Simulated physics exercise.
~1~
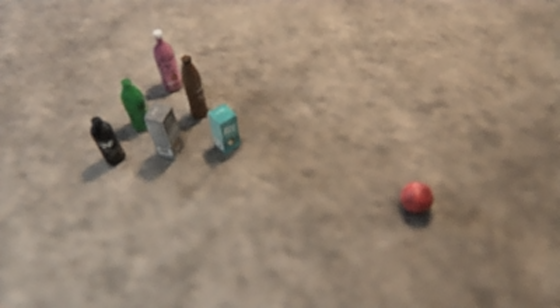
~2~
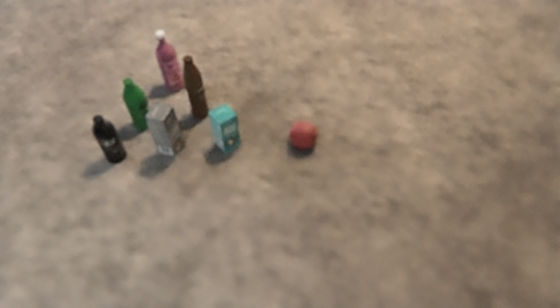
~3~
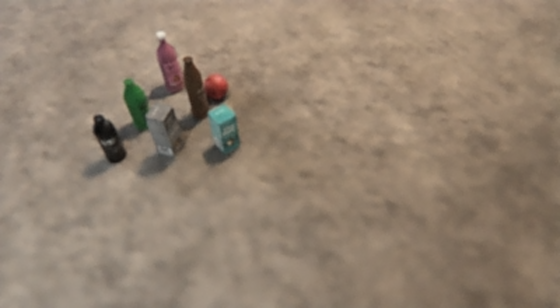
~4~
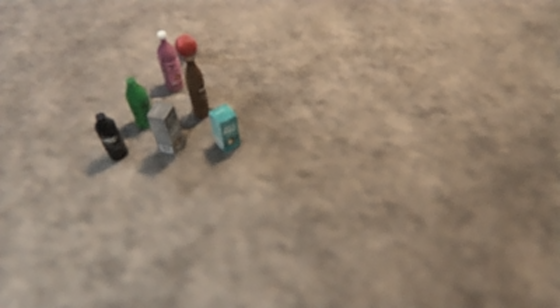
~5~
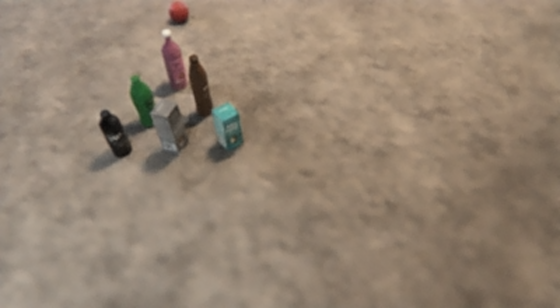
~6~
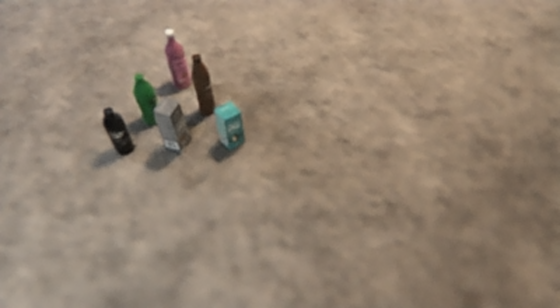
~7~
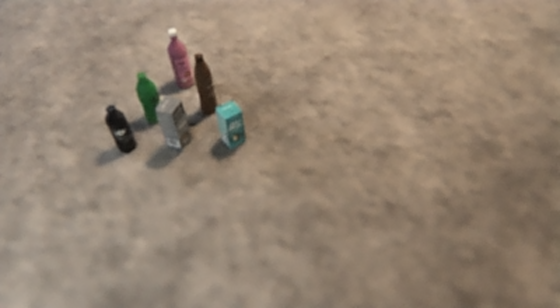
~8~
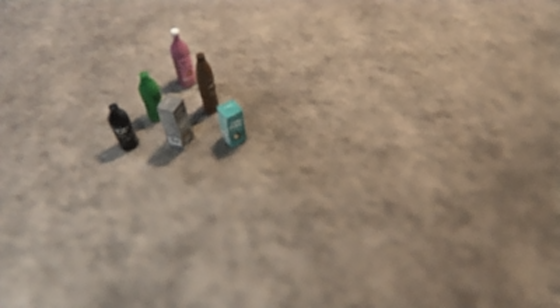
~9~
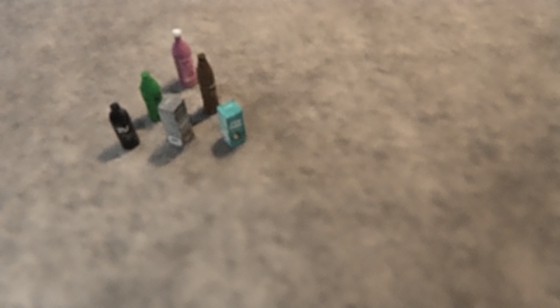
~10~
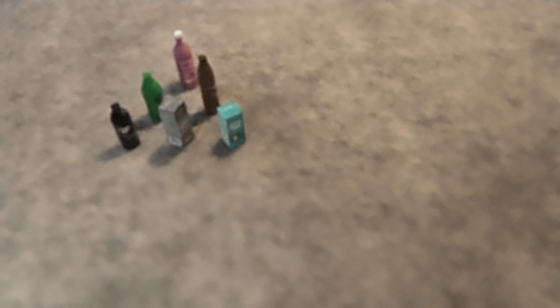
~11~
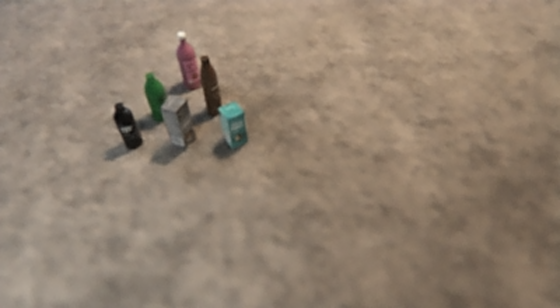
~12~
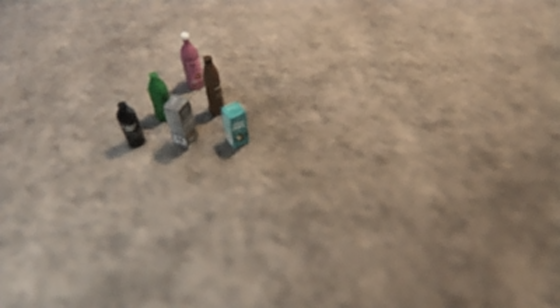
Red ball rolling left and up past a standing group of bottles and cartons, then leaving view at the top.
